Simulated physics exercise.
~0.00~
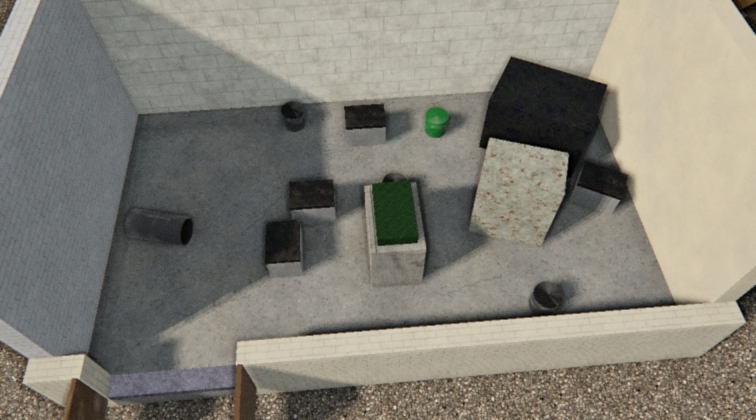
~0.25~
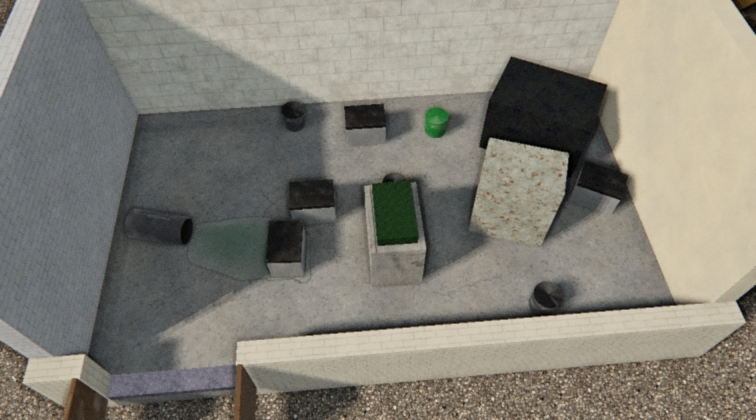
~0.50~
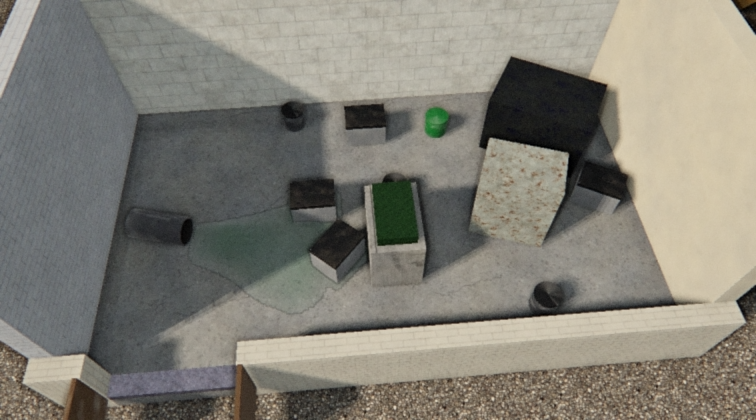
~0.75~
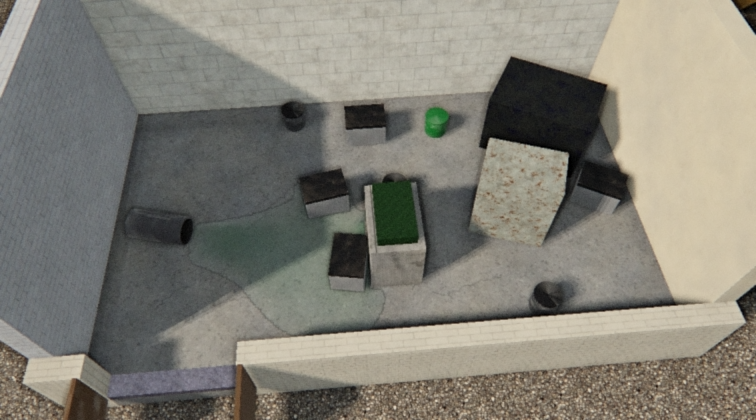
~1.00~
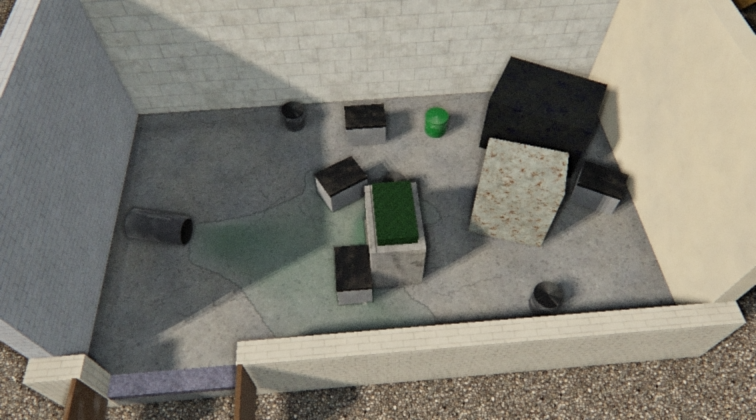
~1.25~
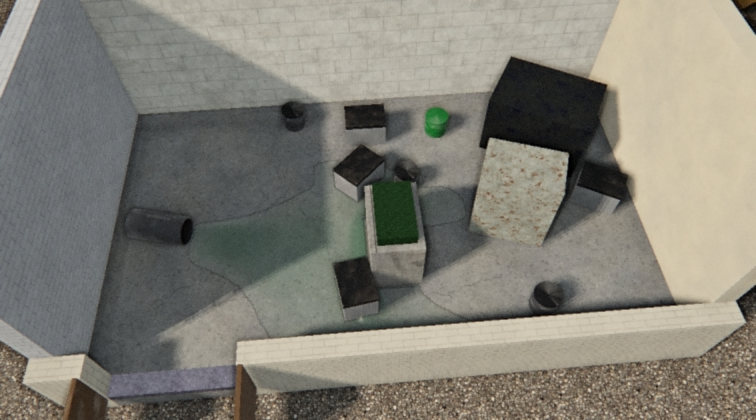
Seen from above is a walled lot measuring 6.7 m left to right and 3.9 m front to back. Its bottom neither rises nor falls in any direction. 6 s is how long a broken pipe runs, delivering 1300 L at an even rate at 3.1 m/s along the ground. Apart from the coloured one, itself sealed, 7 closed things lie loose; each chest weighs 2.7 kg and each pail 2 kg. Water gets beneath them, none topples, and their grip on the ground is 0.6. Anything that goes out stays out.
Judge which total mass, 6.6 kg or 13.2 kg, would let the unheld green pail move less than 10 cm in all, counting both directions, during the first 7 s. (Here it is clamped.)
The minimum that works is the heavier fill.
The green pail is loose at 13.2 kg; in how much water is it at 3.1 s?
Depth: Approx. 4 cm.
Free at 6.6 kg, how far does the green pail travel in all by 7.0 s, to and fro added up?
Total path: Approx. 80 cm.
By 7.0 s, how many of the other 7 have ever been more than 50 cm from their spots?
Counting them up, I find 5.
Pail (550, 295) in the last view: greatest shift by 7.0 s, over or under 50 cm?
Verdict: Above.
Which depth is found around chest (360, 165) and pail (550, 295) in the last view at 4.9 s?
Depth approx. 6 cm / 8 cm.
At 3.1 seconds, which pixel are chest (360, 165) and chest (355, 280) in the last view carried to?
First near (412, 112), second near (506, 243).
After 1.8 s the green pail would be 0 cm from its start with 6.6 kg and 0 cm from its start with 13.2 kg; 0 cm of water round it then.
After 3.1 s the green pail would be 8 cm from its start with 6.6 kg and 0 cm from its start with 13.2 kg; 4 cm of water round it then.
After 4.9 s the green pail would be 23 cm from its start with 6.6 kg and 0 cm from its start with 13.2 kg; 8 cm of water round it then.
After 7.0 s the green pail would be 72 cm from its start with 6.6 kg and 0 cm from its start with 13.2 kg; 11 cm of water round it then.
